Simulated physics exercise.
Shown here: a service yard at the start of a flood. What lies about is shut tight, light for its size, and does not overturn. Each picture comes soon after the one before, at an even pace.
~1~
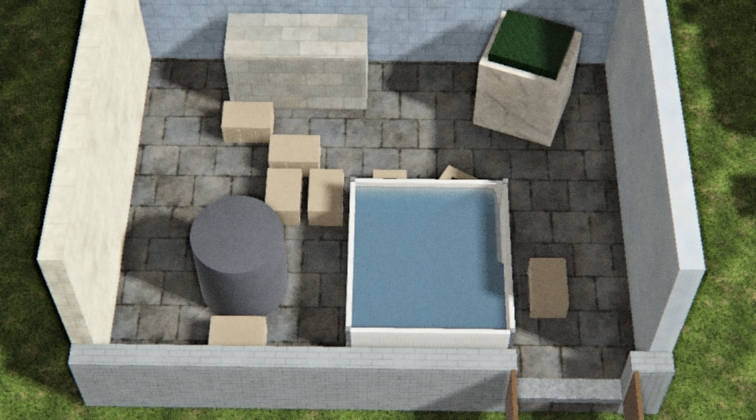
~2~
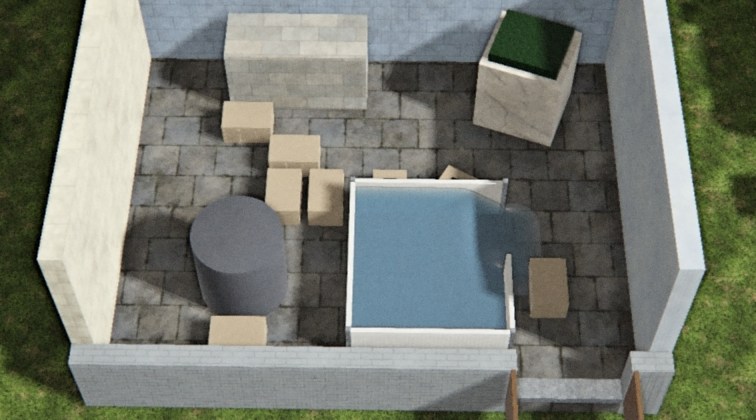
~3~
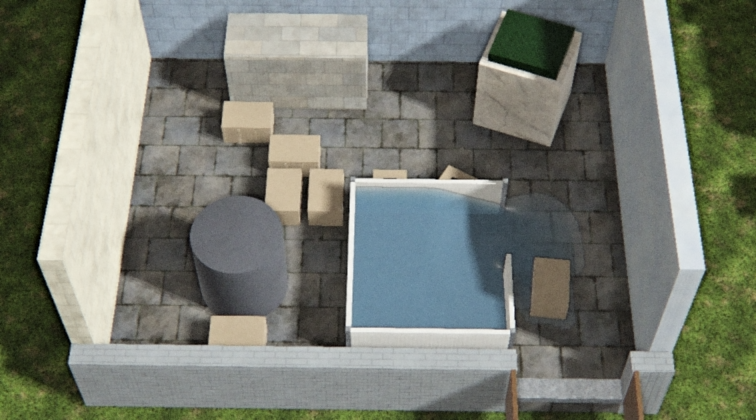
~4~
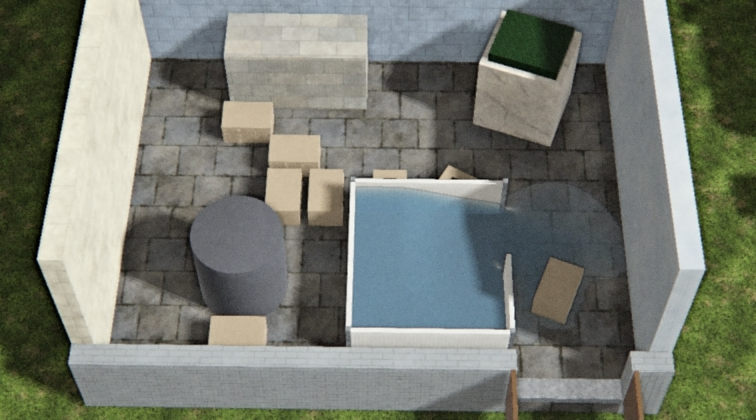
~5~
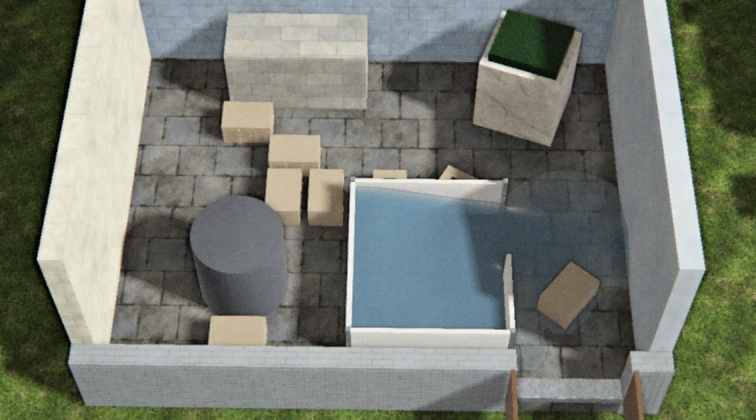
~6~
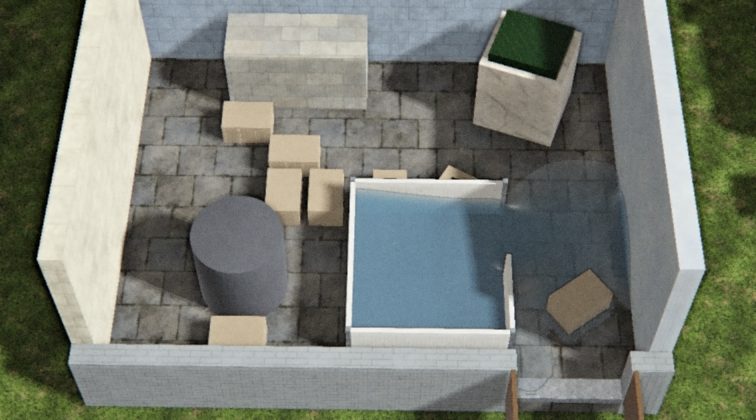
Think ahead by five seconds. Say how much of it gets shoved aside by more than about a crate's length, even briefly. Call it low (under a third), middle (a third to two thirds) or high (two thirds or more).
Low.
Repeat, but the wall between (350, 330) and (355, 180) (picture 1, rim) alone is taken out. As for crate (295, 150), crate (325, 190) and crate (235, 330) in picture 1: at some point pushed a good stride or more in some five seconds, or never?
Result per item - displaced that far / displaced that far / displaced that far.
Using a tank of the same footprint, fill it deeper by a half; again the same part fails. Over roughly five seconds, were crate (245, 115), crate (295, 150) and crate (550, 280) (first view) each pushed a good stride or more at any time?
In that order: Under that, not that far, that far or more.
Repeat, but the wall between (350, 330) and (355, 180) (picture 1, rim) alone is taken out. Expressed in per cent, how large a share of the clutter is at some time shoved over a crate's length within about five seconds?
Around 50 per cent.
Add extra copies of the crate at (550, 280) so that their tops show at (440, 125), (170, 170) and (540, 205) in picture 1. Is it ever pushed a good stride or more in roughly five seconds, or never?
Outcome per entry: Stays where it is / stays where it is / knocked aside.
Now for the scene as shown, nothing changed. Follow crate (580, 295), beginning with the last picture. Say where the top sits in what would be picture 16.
It should be at roughly (541, 370).
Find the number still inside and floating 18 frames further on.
0.
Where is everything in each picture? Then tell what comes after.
The first picture shows a crate at (549, 281) rests on the ground; a crate at (326, 190), on the bottom; 0 of 8 have shifted.
The second picture shows a crate at (550, 281) rests on the ground; a crate at (326, 190), on the bottom; 0 of 8 have shifted.
The third picture shows a crate at (552, 281), on the bottom; a crate at (326, 190) rests on the ground; 0 of 8 have shifted.
The fourth picture shows a crate at (559, 284) rests on the ground, close to its start; a crate at (326, 190) rests on the ground; 1 of 8 have shifted.
The fifth picture shows a crate at (570, 288), on the bottom, close to its start; a crate at (326, 190), on the bottom; 1 of 8 have shifted.
The sixth picture shows a crate at (581, 295) rests on the ground, a stride from its start; a crate at (326, 190) rests on the ground; 1 of 8 have shifted.
A moment on, 1 of 8 are well off their spots; 0 afloat.
Next, 1 of 8 are well off their spots; 0 afloat.
Later, 1 of 8 are well off their spots; 0 afloat.
In the end, 1 of 8 are well off their spots, and 1 have been at some point; 2 afloat.
